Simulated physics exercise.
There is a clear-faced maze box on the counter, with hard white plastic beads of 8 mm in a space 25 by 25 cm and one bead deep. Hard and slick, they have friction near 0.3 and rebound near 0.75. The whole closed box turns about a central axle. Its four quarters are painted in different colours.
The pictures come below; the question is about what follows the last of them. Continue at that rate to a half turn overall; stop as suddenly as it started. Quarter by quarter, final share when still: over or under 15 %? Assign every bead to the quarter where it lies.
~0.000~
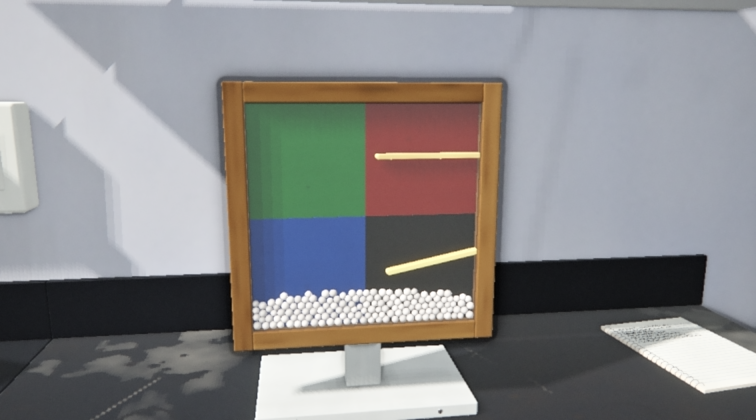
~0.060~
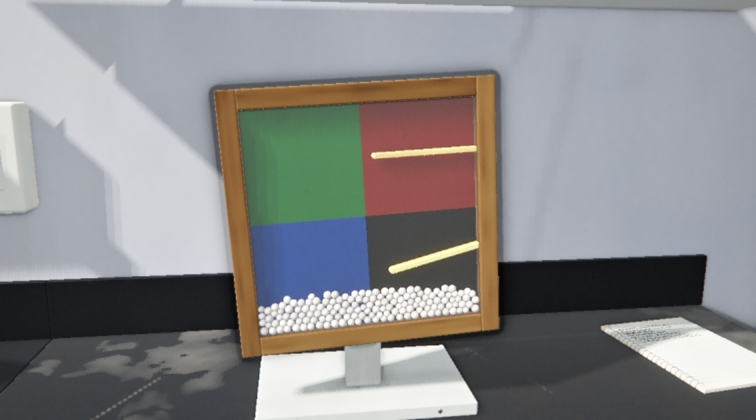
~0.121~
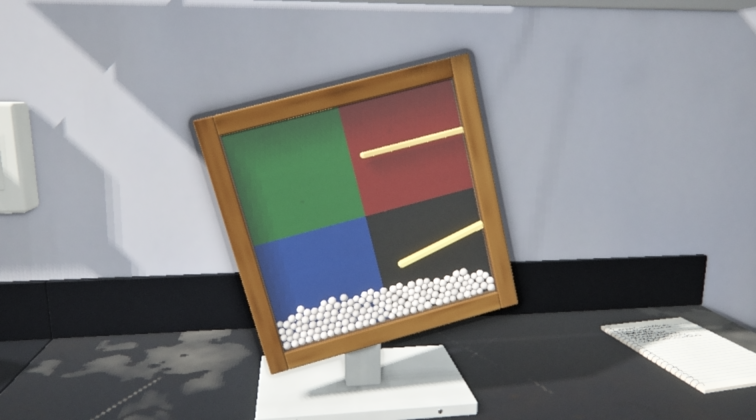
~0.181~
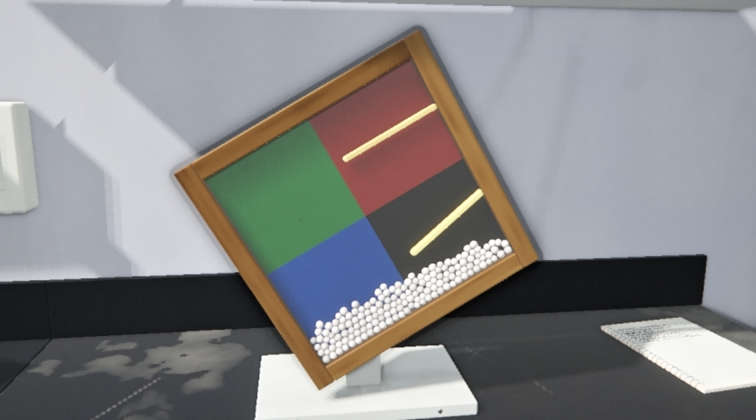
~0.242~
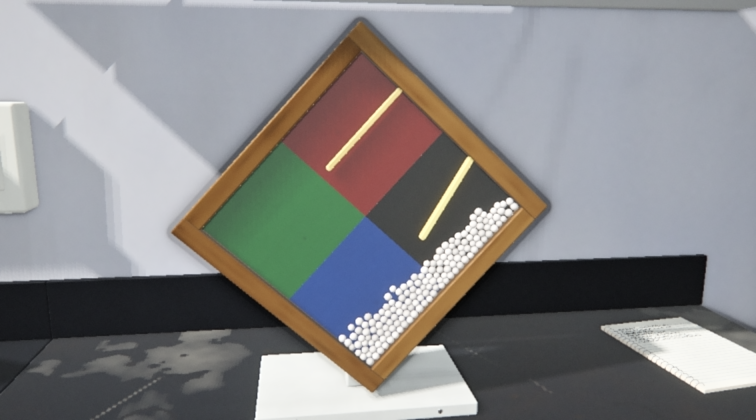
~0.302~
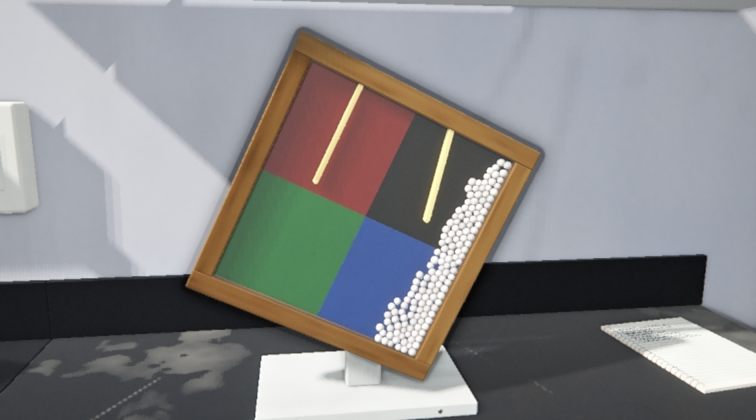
Final share: Red quarter - over; black quarter - under; blue quarter - under; green quarter - over 15 %.
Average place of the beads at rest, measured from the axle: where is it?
Some 2 cm right and 10 cm below.
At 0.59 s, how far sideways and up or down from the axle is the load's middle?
Roughly 7 cm to the right of the axle and 6 cm below it.
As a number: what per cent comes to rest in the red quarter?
About 40 in a hundred end up there.
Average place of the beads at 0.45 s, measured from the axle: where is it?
Offset from axle: Approx. 10 cm right, 3 cm below.
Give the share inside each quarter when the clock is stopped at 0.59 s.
Red quarter: 0; black quarter: 0; blue quarter: 45; green quarter: 55.
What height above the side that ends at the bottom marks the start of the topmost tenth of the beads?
Roughly 4 cm.
After 0.45 s, it has turned 106°, the beads' middle is 10 cm right of and 3 cm below the axle; by quarter, black 20 %, blue 80 %.
After 0.59 s, it has turned 145°, the beads' middle is 7 cm right of and 6 cm below the axle; by quarter, blue 45 %, green 55 %.
All still by 1.5 s, red 40 %, black 0 %, blue 0 %, green 60 %.
